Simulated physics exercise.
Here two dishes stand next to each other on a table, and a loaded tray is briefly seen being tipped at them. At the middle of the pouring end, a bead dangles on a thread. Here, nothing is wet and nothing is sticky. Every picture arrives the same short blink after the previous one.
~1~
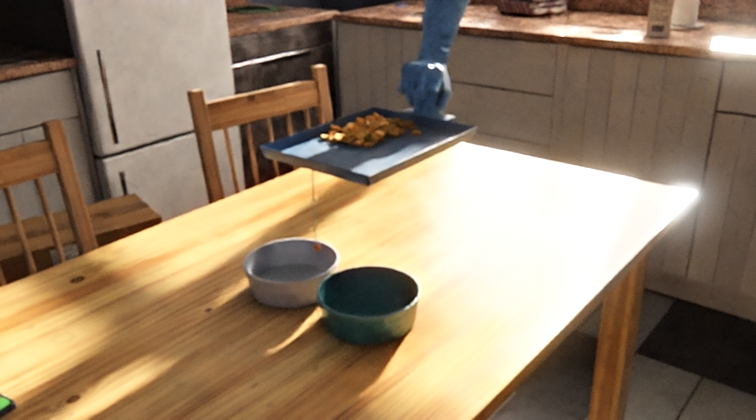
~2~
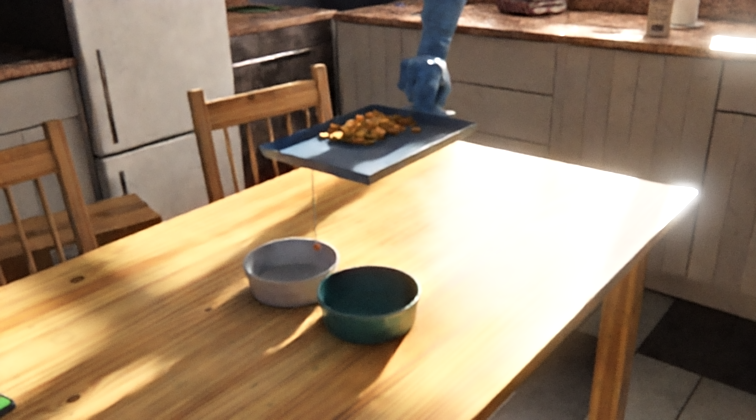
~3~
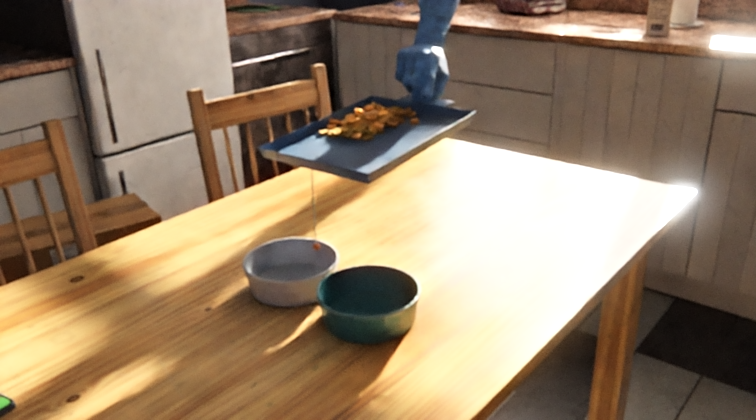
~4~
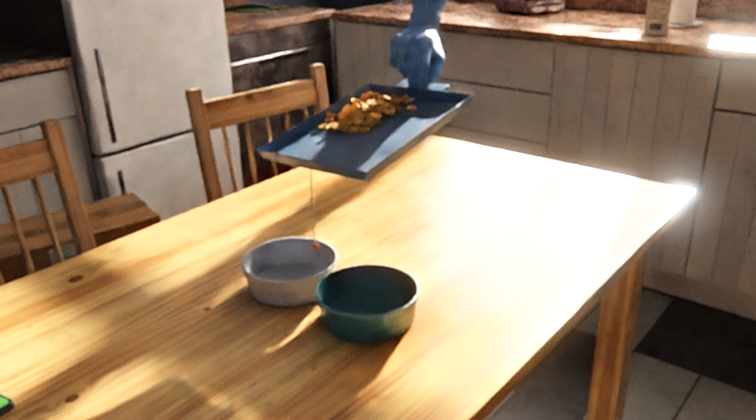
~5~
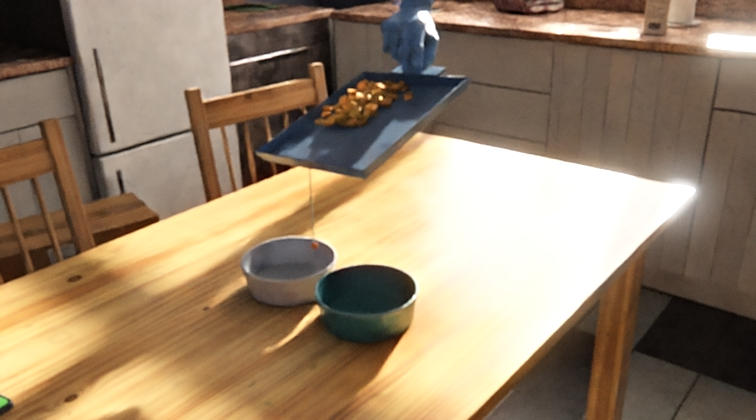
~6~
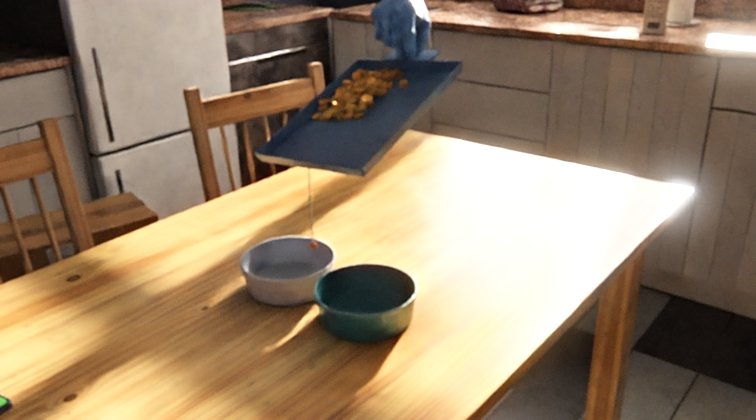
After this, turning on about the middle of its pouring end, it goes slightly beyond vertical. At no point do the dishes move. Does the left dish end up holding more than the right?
Yes.
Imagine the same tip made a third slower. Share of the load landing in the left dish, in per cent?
Roughly 50 %.
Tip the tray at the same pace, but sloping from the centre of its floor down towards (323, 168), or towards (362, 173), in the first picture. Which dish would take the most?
The first tilt favours the dish to the left, the second the dish to the right.
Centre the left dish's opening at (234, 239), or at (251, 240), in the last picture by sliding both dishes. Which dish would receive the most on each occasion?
The first time the left-side one comes out ahead, the second time the left-side one.
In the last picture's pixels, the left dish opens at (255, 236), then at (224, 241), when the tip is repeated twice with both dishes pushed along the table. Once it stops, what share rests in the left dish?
It works out to 60 percent and then 40 percent.
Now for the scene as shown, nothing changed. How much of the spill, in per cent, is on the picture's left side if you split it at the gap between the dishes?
Left portion: Around 100 %.
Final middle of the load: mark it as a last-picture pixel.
Around (248, 277), give or take.
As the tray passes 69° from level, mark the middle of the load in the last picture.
(268, 158).
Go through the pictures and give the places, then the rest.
In the first frame, corners of the pouring end at (264, 146) and (369, 174), level; middle of the load at (374, 129), cereal squares; left dish at (258, 289); right dish at (335, 324); bead on its thread at (317, 248).
In the second frame, corners of the pouring end at (264, 146) and (368, 173), level; middle of the load at (374, 127).
In the third frame, corners of the pouring end at (263, 147) and (367, 172), tipped barely, lowest at the left corner; middle of the load at (372, 120).
In the fourth frame, corners of the pouring end at (261, 149) and (365, 170), tipped a little, lowest at the left corner; middle of the load at (369, 110).
In the fifth frame, corners of the pouring end at (260, 150) and (362, 168), tipped clearly, lowest at the left corner; middle of the load at (366, 101).
In the sixth frame, corners of the pouring end at (258, 152) and (360, 166), tipped clearly, lowest at the left corner; middle of the load at (361, 91); left dish at (254, 287); right dish at (332, 321).
Soon after the last picture, tray tipped steeply; most on the tray; about a quarter in the air.
A little later, tray tipped past a quarter turn; a small part on the tray; about a third in the left dish; about half outside both; a small part in the air.
Later still, tray tipped past a quarter turn; about half in the left dish; about half outside both.
At rest, tray tipped past a quarter turn; none in the right dish; about half in the left dish; about half outside both.
